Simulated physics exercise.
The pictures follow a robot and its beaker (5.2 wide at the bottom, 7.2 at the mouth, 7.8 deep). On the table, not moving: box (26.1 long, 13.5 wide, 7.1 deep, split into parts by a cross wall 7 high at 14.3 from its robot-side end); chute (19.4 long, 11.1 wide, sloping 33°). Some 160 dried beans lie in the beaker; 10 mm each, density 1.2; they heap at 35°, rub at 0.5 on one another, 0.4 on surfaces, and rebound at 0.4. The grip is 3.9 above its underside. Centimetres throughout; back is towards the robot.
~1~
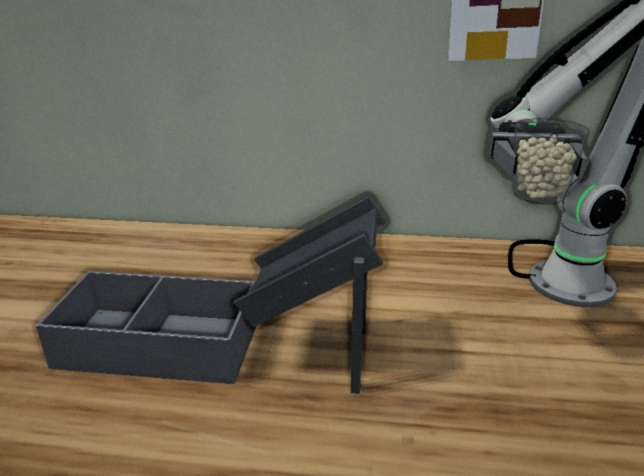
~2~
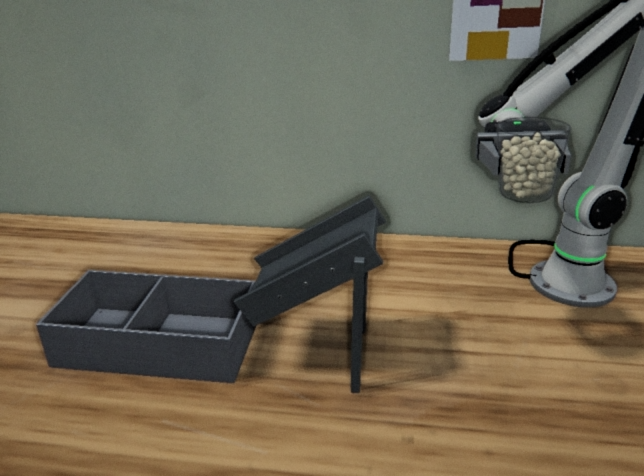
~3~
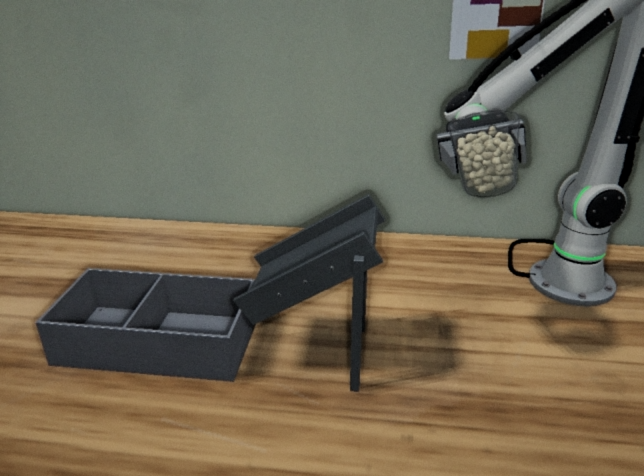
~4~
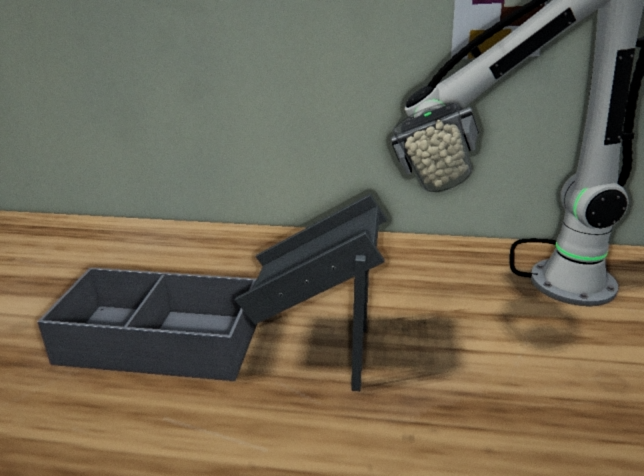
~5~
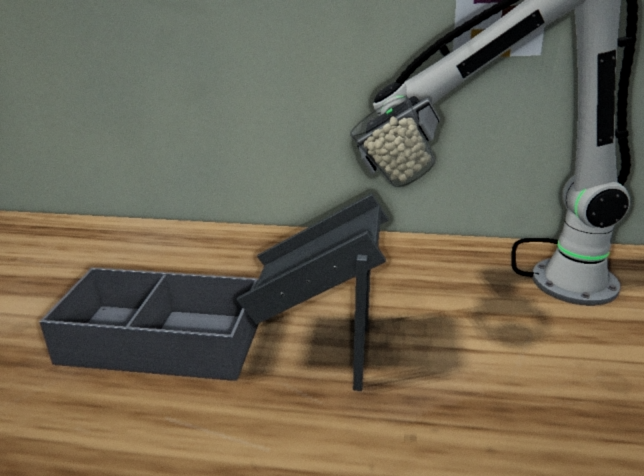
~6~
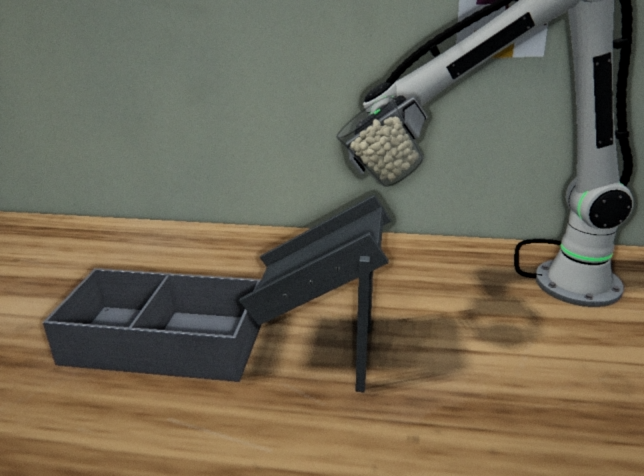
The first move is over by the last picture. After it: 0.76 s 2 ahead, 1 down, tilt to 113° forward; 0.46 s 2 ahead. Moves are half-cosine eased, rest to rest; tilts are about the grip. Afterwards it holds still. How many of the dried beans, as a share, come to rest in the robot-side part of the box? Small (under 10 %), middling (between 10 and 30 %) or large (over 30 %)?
In the robot-side part of the box the share is large, over 30 %.
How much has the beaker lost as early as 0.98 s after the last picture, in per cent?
Near 90 per cent so far.
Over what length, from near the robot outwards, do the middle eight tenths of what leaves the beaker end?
Some 8 cm.
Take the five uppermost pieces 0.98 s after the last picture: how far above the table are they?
Some 28 cm.
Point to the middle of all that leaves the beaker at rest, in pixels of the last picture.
Around (184, 339).
Then, 0.49 s on, tilted 91° forward, highest piece 33 above the table; 156 in the beaker.
Then, 0.98 s on, tilted 113° forward, highest piece 28 above the table; 70 in the robot-side part, 16 in the beaker, 70 on the chute or in flight.
Then, 1.42 s on, tilted 113° forward, highest piece 3 above the table; 156 in the robot-side part.
Then, 2.47 s on, tilted 113° forward, highest piece 3 above the table; 156 in the robot-side part.
In the end, 156 in the robot-side part. That is 100 % in the robot-side part of the box.
